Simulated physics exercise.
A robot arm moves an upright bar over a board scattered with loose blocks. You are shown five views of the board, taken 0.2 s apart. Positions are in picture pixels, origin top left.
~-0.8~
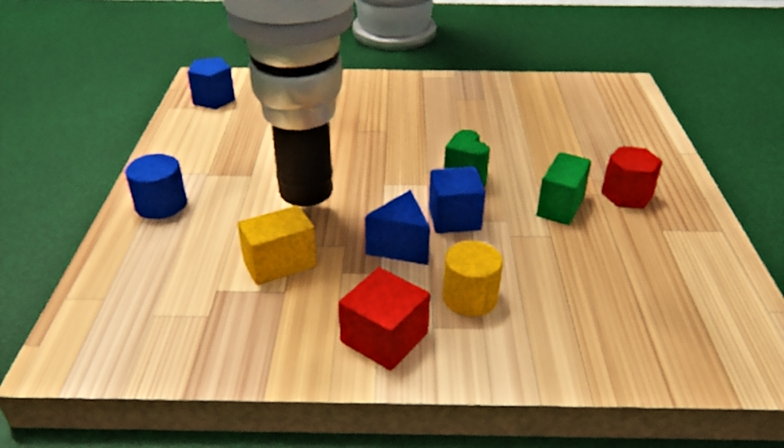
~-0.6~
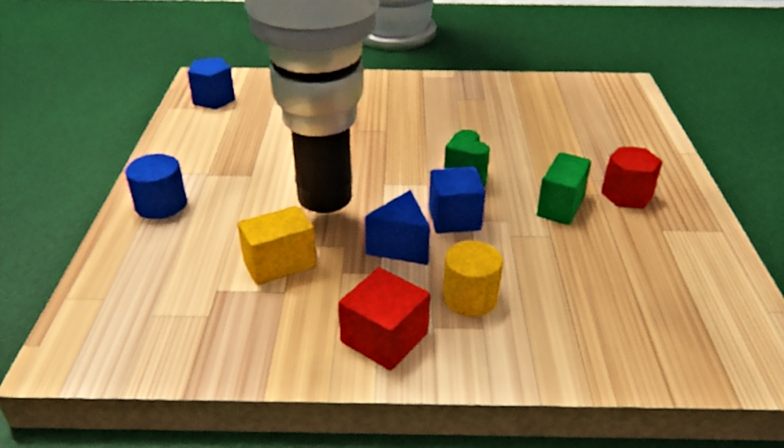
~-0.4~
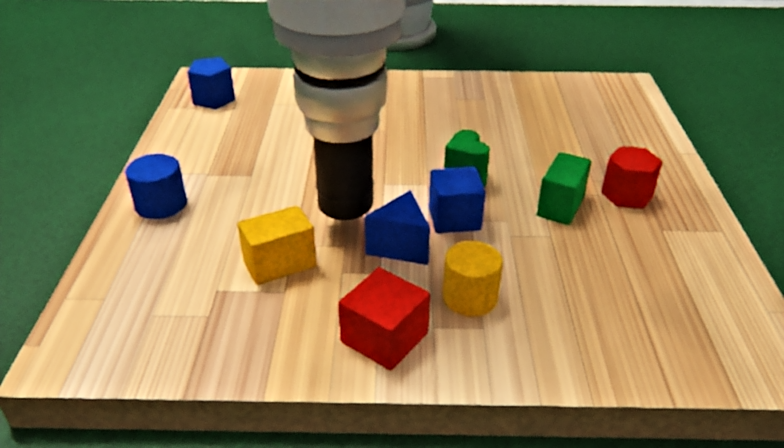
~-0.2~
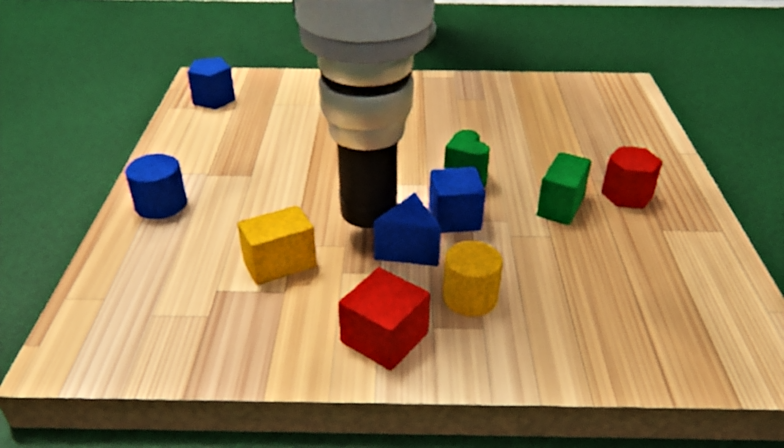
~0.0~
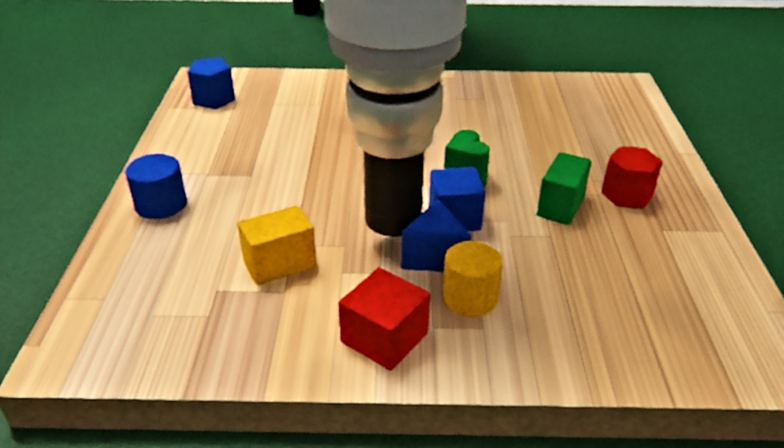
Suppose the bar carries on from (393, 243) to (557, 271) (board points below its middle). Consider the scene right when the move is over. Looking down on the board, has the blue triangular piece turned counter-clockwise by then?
Answer: No.
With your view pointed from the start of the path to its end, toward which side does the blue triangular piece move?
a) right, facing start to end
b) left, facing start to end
Correct choice: A.
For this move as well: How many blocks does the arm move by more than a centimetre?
I'd say one block gets moved.
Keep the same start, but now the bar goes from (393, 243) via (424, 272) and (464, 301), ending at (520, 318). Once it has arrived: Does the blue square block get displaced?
Answer: No.
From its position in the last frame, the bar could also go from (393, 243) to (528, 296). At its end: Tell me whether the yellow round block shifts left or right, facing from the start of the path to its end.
Seen from start to end, it moves right.
What follows on the original path. One third of the way, bar at (448, 229); blue triangular piece at (494, 231); blue square block at (461, 179); yellow round block at (476, 260).
Two thirds of the way, bar at (504, 238); blue triangular piece at (549, 245), turned 15° clockwise; blue square block at (461, 179); yellow round block at (477, 260).
At the end, bar at (561, 248); blue triangular piece at (597, 263), turned 35° clockwise; blue square block at (461, 179); yellow round block at (477, 260); green rectangle in place.
